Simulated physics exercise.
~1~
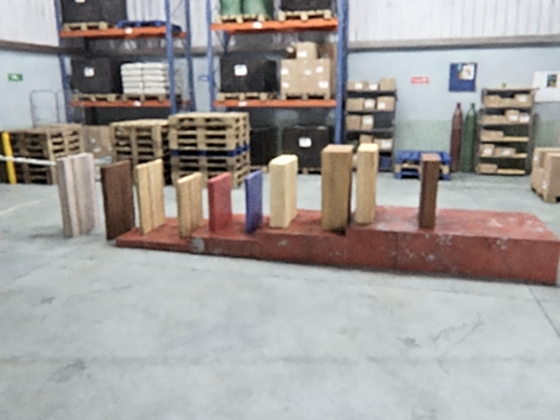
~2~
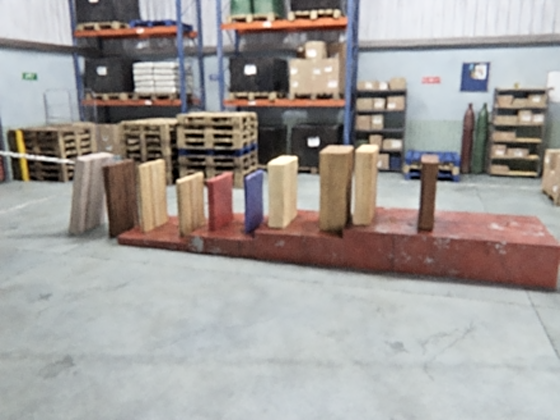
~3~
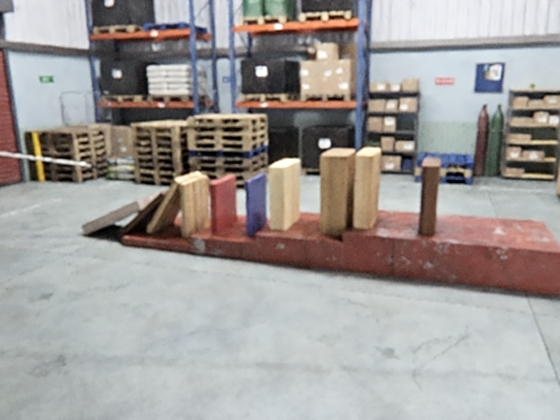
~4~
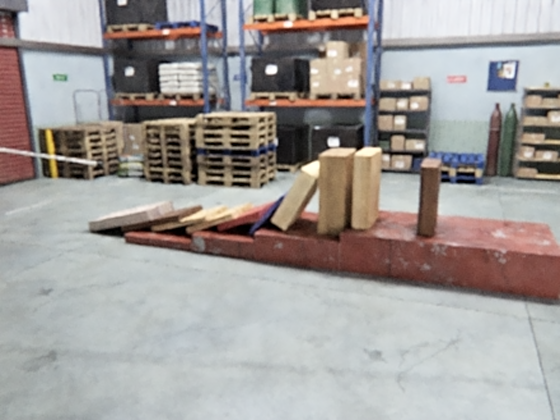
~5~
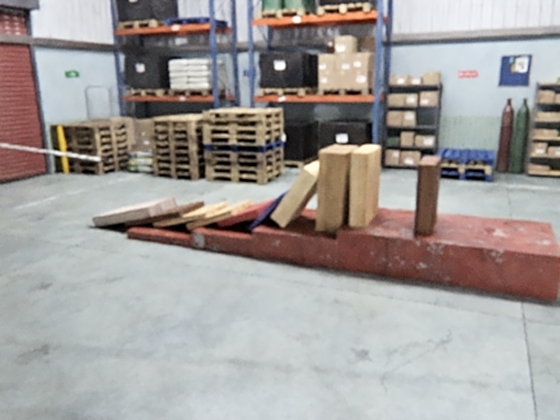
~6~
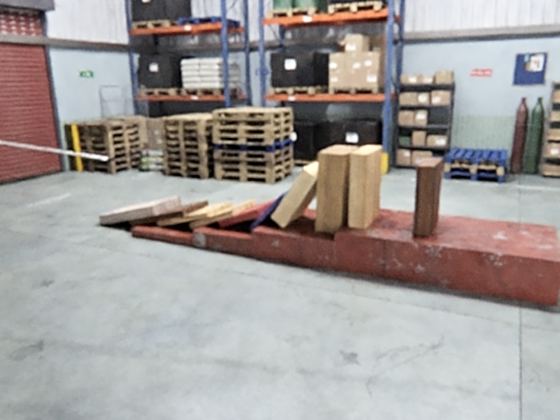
A row of upright boards on low red steps in a warehouse topples rightward one after another from the left end, the red one going down and the blue one left leaning, until a pale board rests against a thick one and the last three stay standing.
